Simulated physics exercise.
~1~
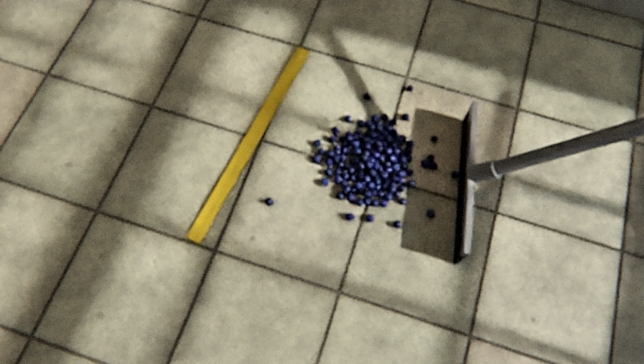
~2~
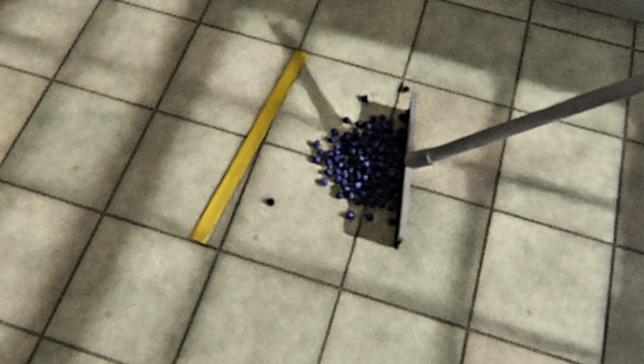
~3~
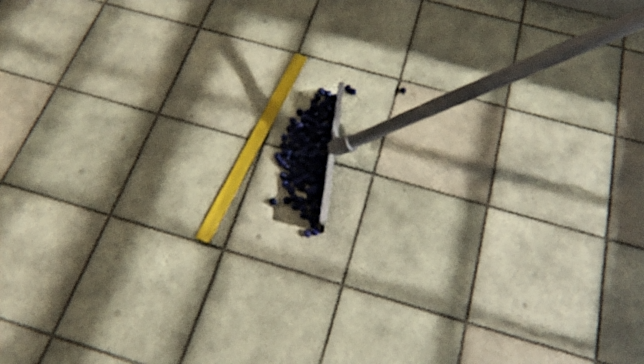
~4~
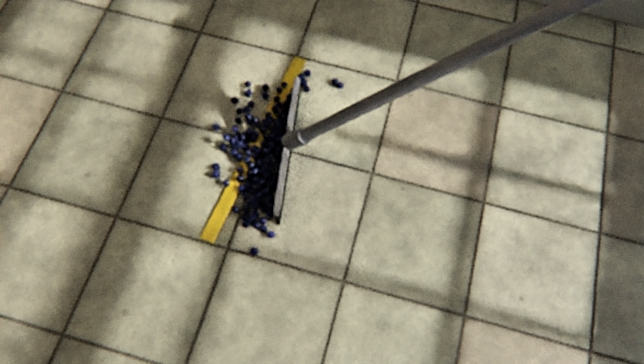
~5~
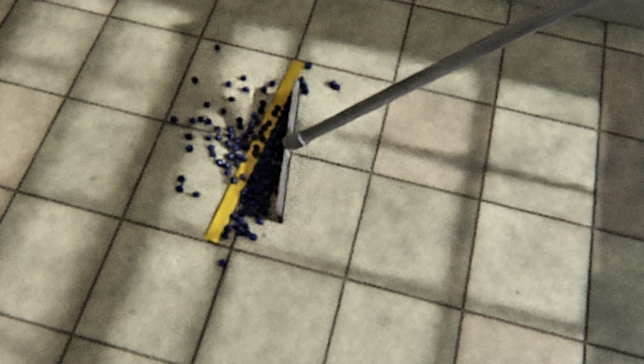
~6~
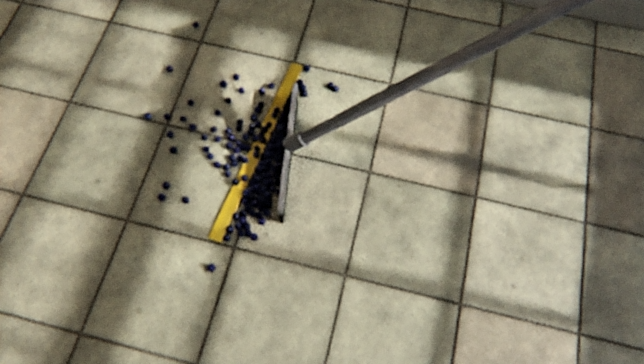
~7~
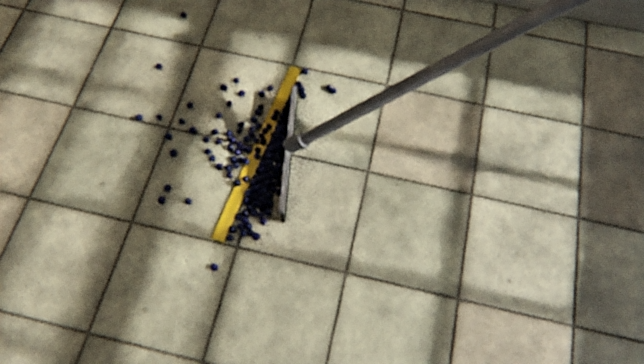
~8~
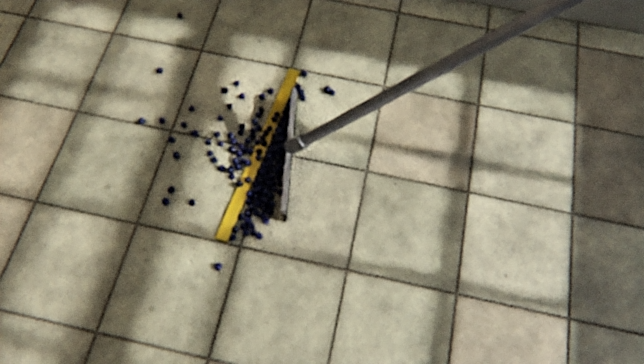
The clip shows a long-handled squeegee pushing a pile of small dark blue berries leftward across a sunlit tiled floor to a fixed yellow strip, where it stops; many scatter beyond the strip, while others remain on it and against the blade.
